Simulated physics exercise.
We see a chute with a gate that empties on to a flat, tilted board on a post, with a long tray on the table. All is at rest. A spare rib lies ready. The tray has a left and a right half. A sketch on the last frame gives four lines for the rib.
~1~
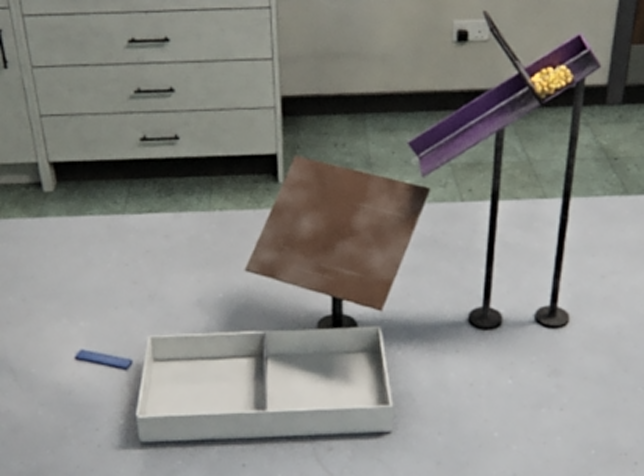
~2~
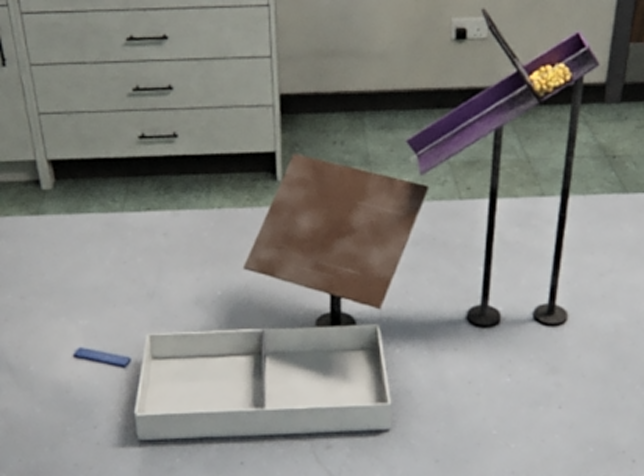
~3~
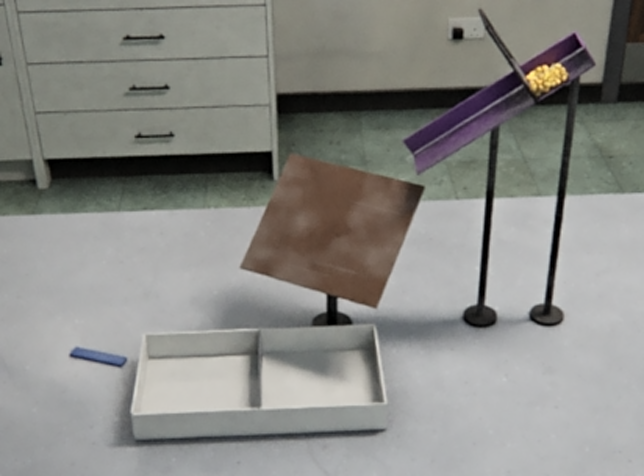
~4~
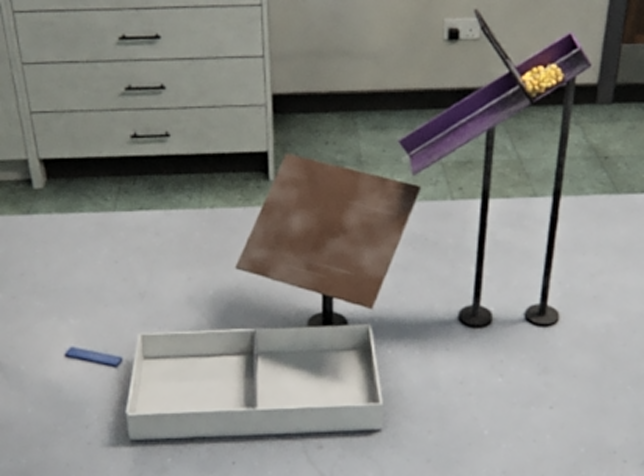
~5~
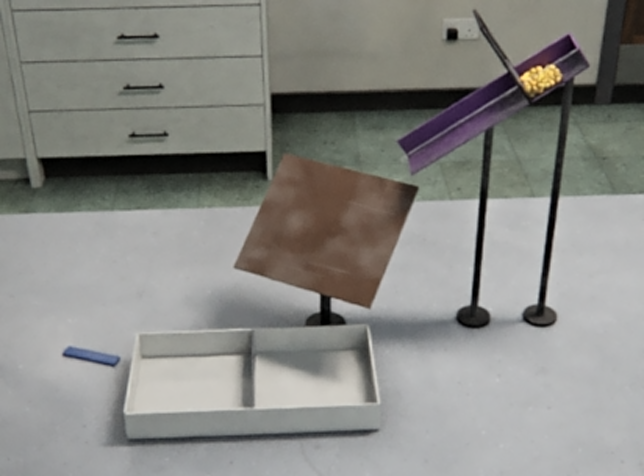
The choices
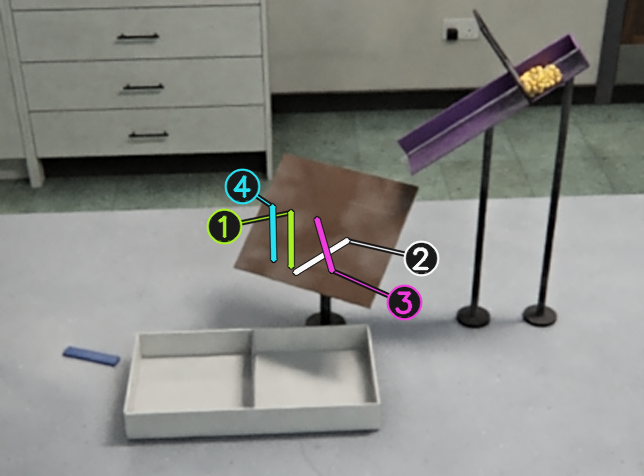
Nothing moves except a slight shift in view; yellow pieces rest behind the purple chute's gate.
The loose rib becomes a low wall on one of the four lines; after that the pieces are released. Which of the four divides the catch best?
Choose 4.
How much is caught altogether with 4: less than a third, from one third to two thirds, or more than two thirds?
More than two thirds.
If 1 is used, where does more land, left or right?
The right half.
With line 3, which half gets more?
Right.
On the marked copy, line 1 from (291, 212) to (291, 266); line 2 from (347, 240) to (295, 272); line 3 from (317, 219) to (331, 270); line 4 from (272, 206) to (273, 259).
With 1, of what is caught, a small share in the left half, all but a few in the right.
With 2, of what is caught, the bulk in the left half, a small share in the right.
With 3, of what is caught, a small share in the left half, the bulk in the right.
With 4, of what is caught, close to two thirds in the left half, close to a third in the right.
